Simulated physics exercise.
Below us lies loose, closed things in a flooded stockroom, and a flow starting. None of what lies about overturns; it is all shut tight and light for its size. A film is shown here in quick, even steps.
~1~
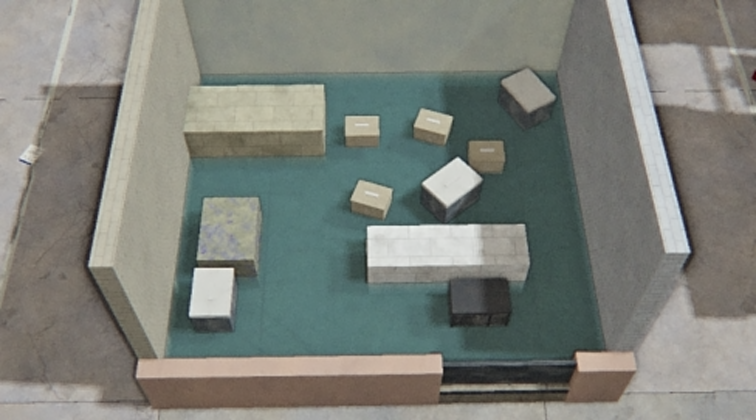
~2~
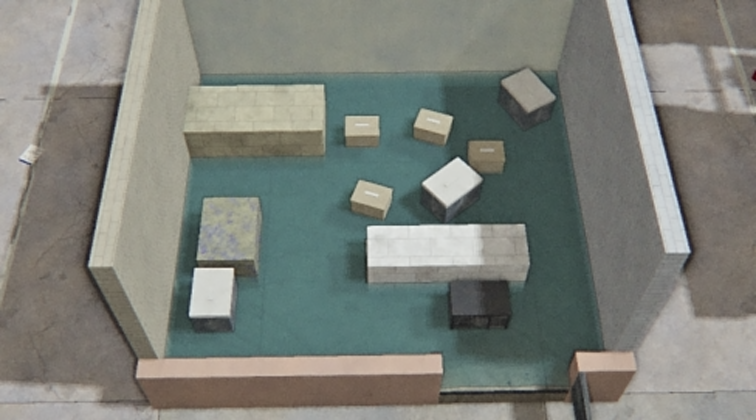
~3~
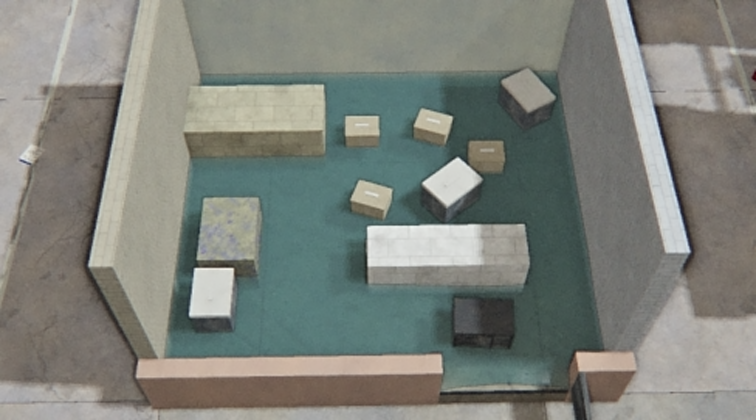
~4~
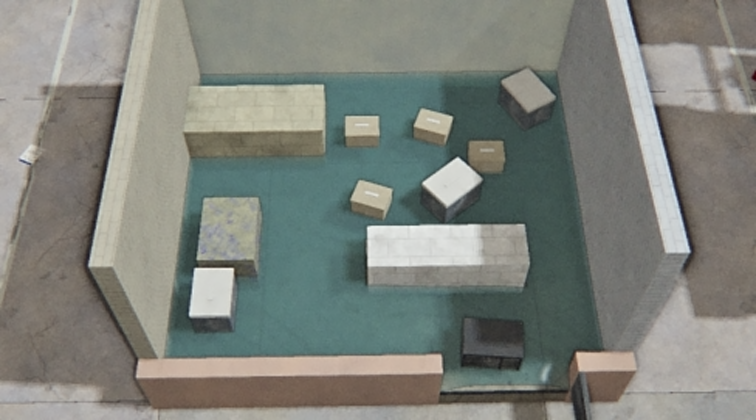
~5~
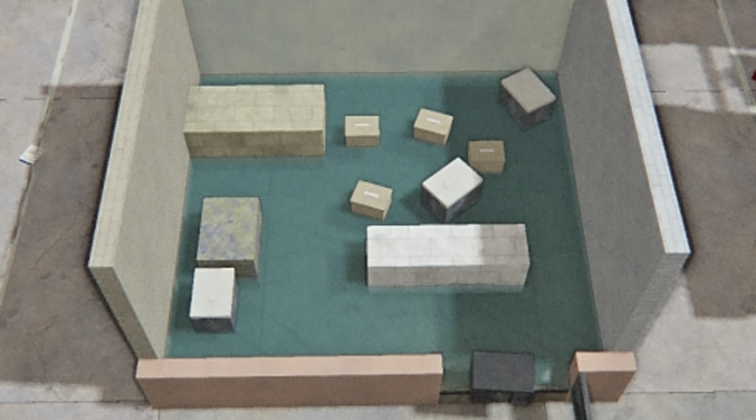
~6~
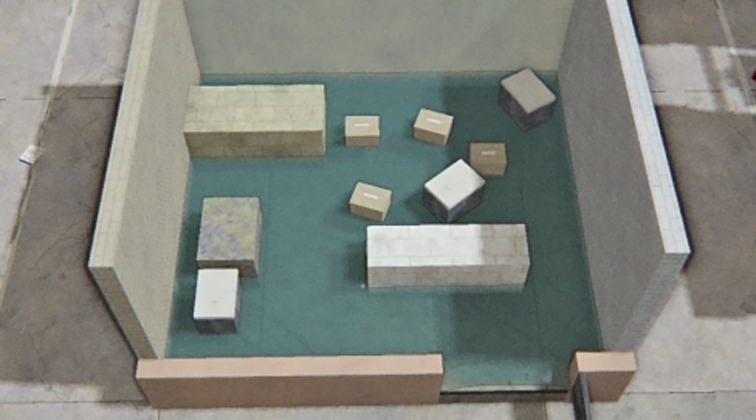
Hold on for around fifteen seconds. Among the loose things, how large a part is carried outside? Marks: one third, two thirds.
Well, what gets flushed out makes up a share in the middle third.
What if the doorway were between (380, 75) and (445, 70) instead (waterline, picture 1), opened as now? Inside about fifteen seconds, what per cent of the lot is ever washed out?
Near 80 percent, give or take.
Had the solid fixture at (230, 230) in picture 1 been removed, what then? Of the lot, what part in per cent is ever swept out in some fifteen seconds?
Around 60%.
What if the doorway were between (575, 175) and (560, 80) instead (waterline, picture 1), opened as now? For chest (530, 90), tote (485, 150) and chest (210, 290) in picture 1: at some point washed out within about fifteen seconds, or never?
The three come to escape, escape and no escape, in that order.
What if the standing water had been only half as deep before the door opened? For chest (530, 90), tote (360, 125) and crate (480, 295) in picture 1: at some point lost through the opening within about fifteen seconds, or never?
Held back, held back, swept away.
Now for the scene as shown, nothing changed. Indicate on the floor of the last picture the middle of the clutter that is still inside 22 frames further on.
Their centre sits close to (441, 240) on the floor of the last picture.
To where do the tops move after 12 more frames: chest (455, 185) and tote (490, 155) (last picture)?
They end up close to (495, 211) and close to (551, 219).
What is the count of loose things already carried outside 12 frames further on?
The total is 1.
A moment on, 1 of 8 are out; 7 afloat.
Next, 1 of 8 are out; 7 afloat.
Later, 3 of 8 are out; 5 afloat.
In the end, 4 of 8 are out; 4 afloat.
